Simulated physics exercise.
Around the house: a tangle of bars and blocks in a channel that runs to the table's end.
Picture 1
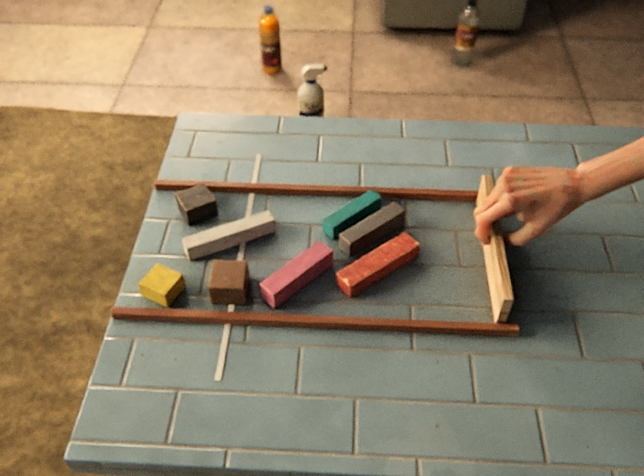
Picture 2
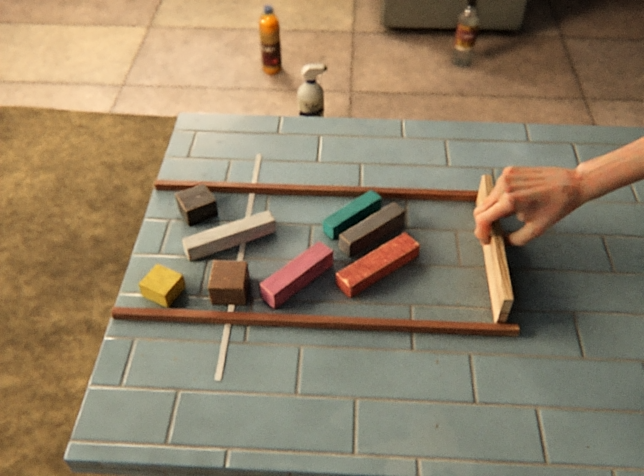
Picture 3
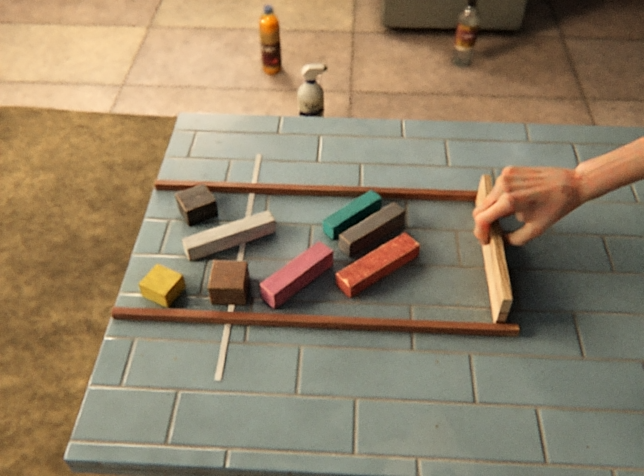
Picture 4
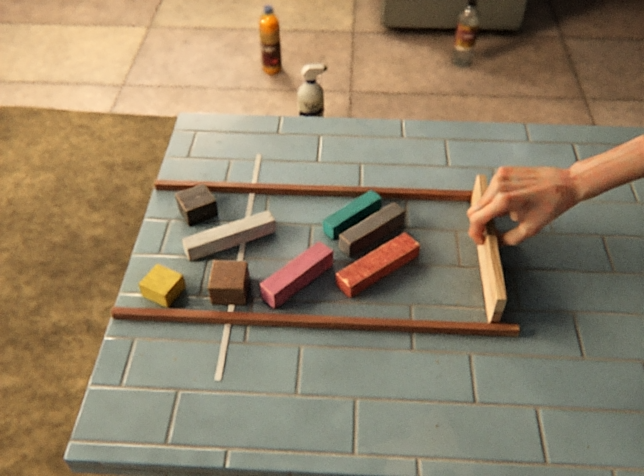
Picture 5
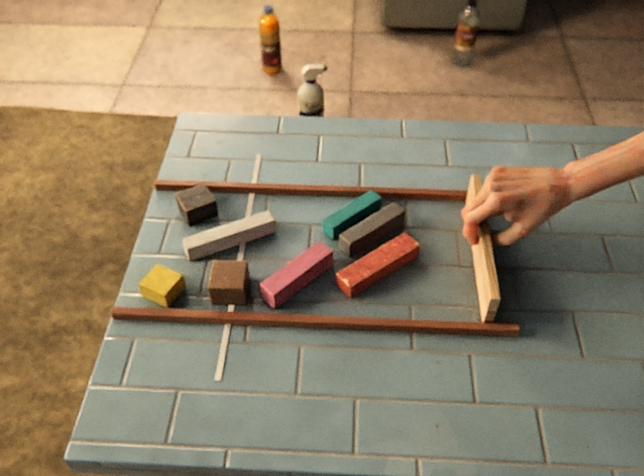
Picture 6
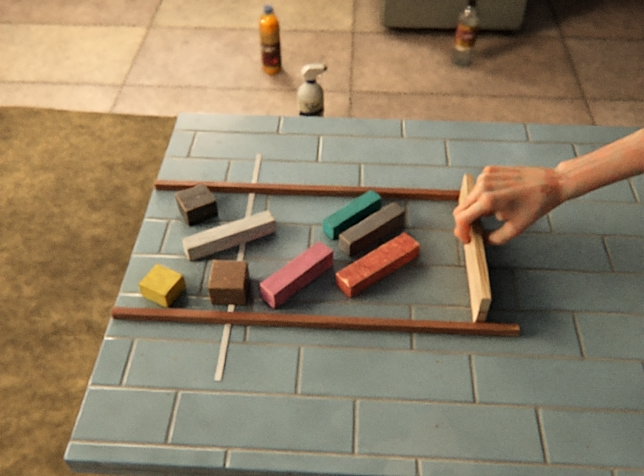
A hand reaches in from the right, gripping a pale wooden board set across two reddish-brown rails on a blue-tiled tabletop, seen from above at an angle. Between the rails lie black, yellow and brown blocks and a white bar at left, with pink, turquoise, grey and red bars nearer the middle. The hand holds almost still, then slides the board slightly left, while the bars, blocks and camera stay still.
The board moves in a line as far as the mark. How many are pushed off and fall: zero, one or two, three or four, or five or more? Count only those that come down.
In the end the number that fall off is zero.
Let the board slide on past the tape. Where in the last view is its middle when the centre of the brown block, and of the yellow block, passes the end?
Its middle is around (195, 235) and around (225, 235).
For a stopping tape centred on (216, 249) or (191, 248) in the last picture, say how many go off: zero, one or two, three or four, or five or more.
The falls would be one or two; either three or four.
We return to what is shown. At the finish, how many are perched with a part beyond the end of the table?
0 of them.
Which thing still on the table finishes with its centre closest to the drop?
It is the yellow block.
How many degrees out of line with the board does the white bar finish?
Some 20 degrees.
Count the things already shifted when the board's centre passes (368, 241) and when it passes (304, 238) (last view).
First 4, then 5.
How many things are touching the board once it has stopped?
That makes 2.
A little later, none off yet; yellow block at rest near (163, 286); black block at rest near (197, 204); white bar at rest near (230, 235).
When it is over, the number that fall off is zero.
